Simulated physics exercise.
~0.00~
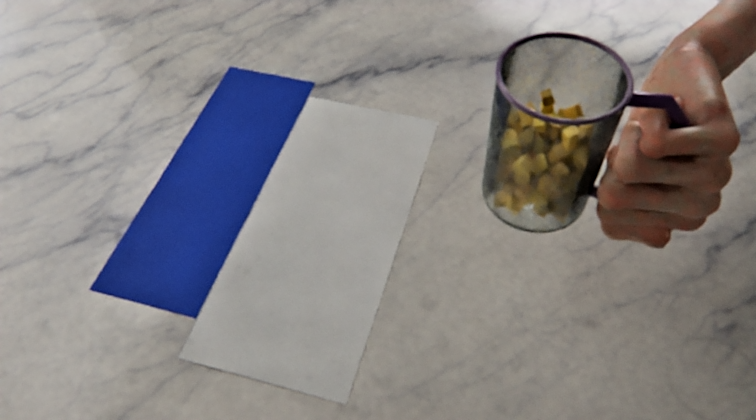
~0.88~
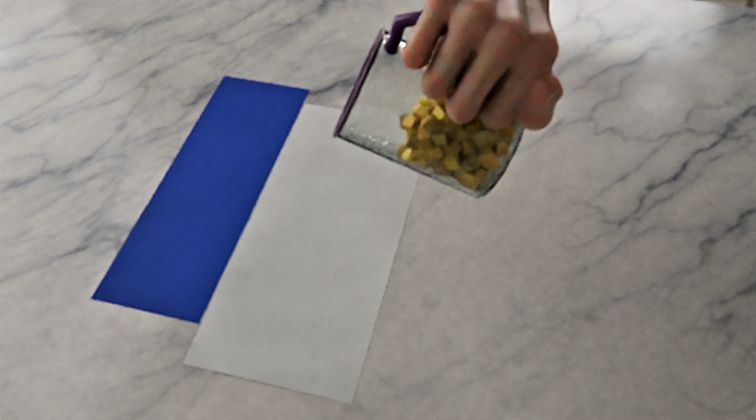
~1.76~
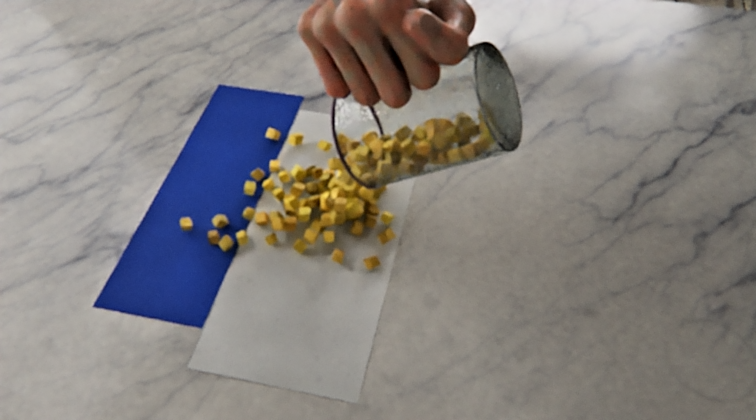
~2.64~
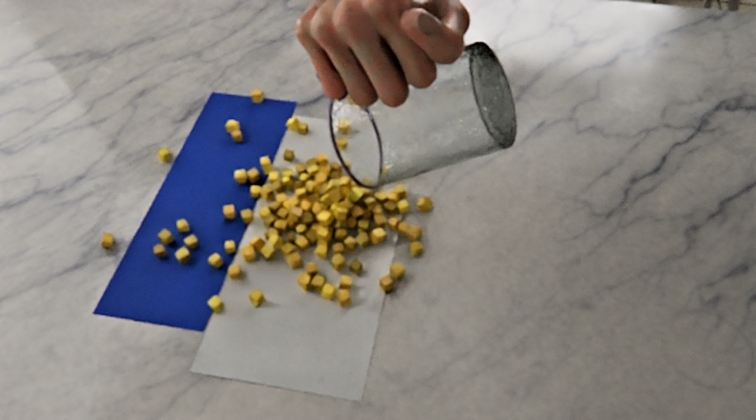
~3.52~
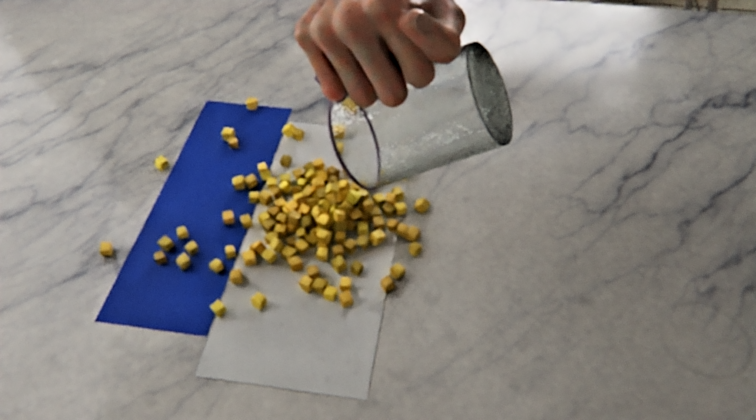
A hand holds a clear cup with a purple rim, filled with small yellow cubes, upright to the right of a blue mat and a white mat on a marble table. It carries the cup left and tips it onto its side above the white mat. As the cup tilts further, mouth downward, the cubes tumble out and pile up on the white mat, some scattering left onto the blue one. The cup empties and stays tilted in the hand. Most cubes rest heaped on the white mat, with some on the blue and a few on bare marble.
